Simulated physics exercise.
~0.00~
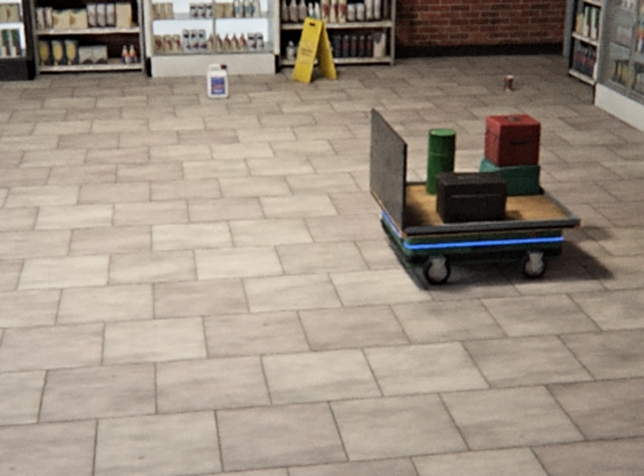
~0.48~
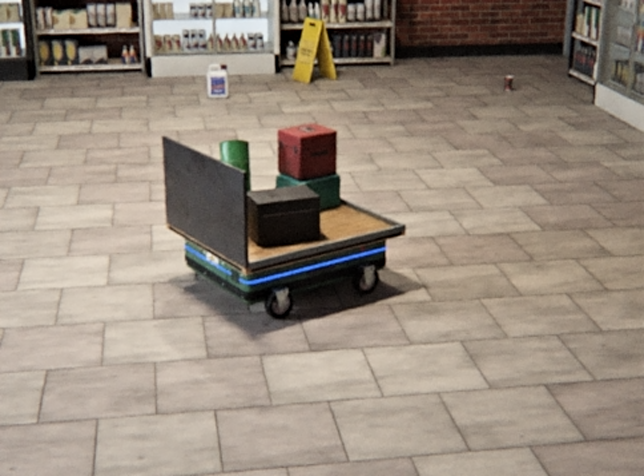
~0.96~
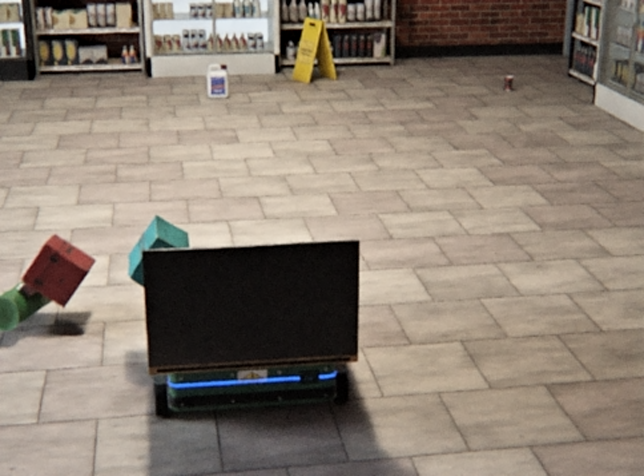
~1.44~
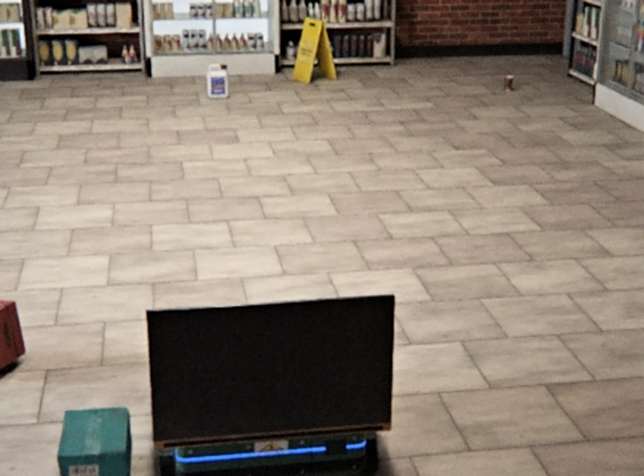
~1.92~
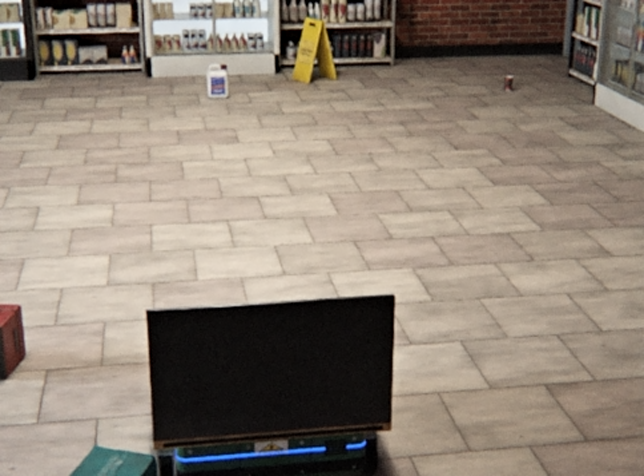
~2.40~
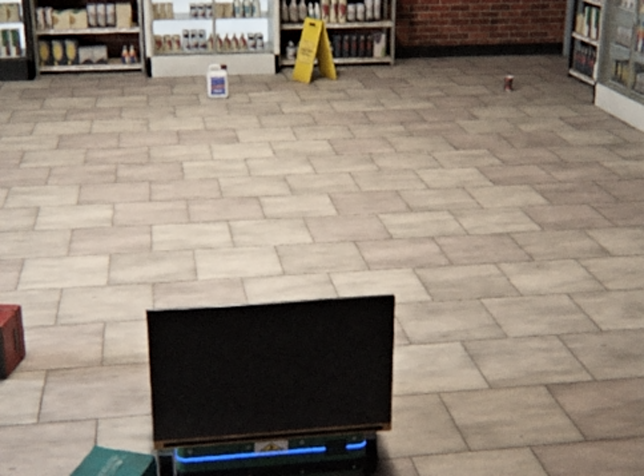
A flat robot cart with a tall dark board at one end and a blue light strip stands on the right of a tiled shop floor, seen from above, with shelves, a white jug and a yellow floor sign behind. It carries a green canister, a black toolbox, and a red toolbox above a turquoise parcel. The cart rolls left and swings toward the viewer as the canister leans. The canister and red toolbox tumble off to the left, and the parcel tips after them. The cart stops close by, its board hiding the deck, with the parcel and red toolbox on the floor at left.
